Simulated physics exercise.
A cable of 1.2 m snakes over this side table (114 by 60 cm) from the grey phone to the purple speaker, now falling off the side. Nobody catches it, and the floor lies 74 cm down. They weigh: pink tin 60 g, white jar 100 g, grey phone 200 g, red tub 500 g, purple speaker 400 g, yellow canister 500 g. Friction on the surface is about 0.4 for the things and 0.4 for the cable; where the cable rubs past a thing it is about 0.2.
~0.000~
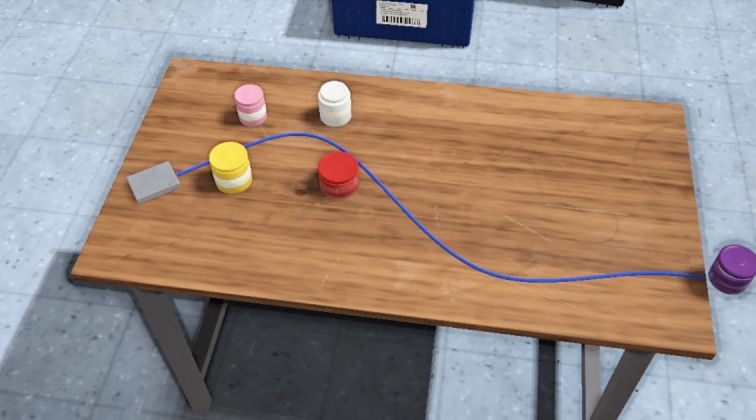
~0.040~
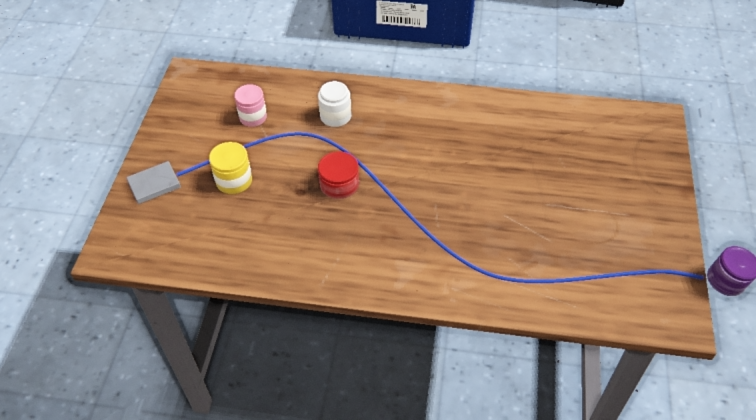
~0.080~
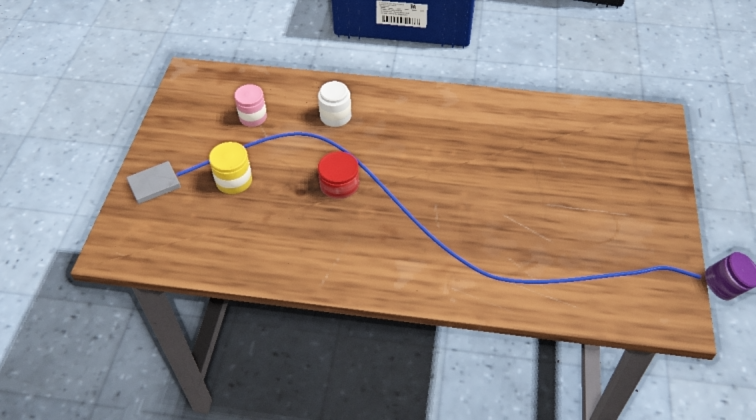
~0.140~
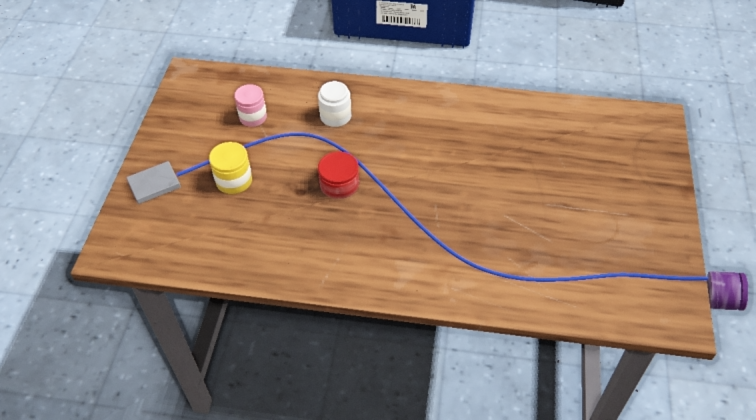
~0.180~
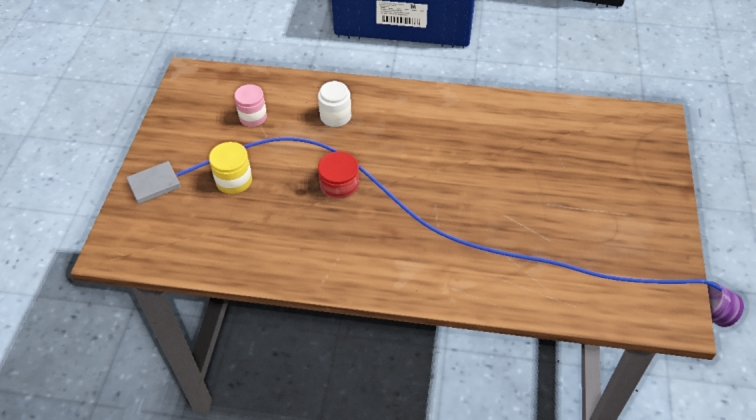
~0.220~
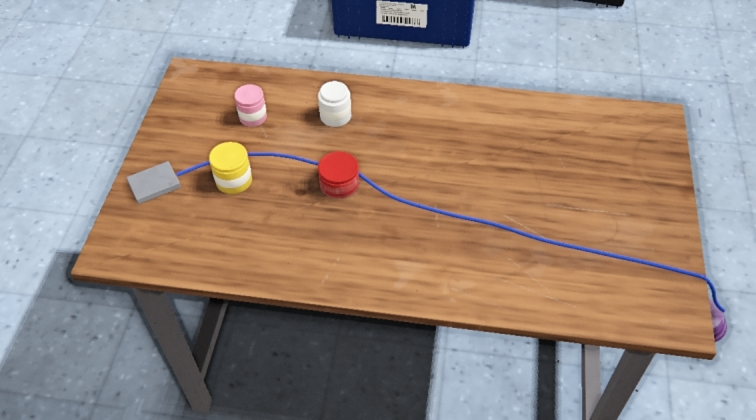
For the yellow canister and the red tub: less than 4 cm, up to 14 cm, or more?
Result: Yellow canister hardly moves, red tub stays in the low band.
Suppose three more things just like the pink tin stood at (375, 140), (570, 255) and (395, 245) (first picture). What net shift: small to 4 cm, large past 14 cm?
In turn: Small, large, small.
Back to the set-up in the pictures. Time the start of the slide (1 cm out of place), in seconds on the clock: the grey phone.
Grey phone 0.28 s.
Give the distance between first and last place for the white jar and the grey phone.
About: White jar 0 cm, grey phone 10 cm.
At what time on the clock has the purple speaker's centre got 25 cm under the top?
About: 0.48 s.
At 0.5 s, the cable's tail end at (222, 168); purple speaker over the edge, grey phone 9 cm off its start.
At 0.7 s, the cable's tail end at (224, 168); grey phone 9 cm off its start, purple speaker over the edge.
At 1.0 s, the cable's tail end at (230, 168); yellow canister 1 cm off its start at (235, 157), grey phone 11 cm off its start at (207, 160), purple speaker over the edge.
At 1.2 s, the cable's tail end at (230, 168); yellow canister 1 cm off its start, grey phone 11 cm off its start, purple speaker over the edge.
At 2.4 s, the cable's tail end at (230, 168); yellow canister 1 cm off its start at (235, 157), red tub 0 cm off its start at (338, 166), grey phone 11 cm off its start at (207, 160), purple speaker over the edge.
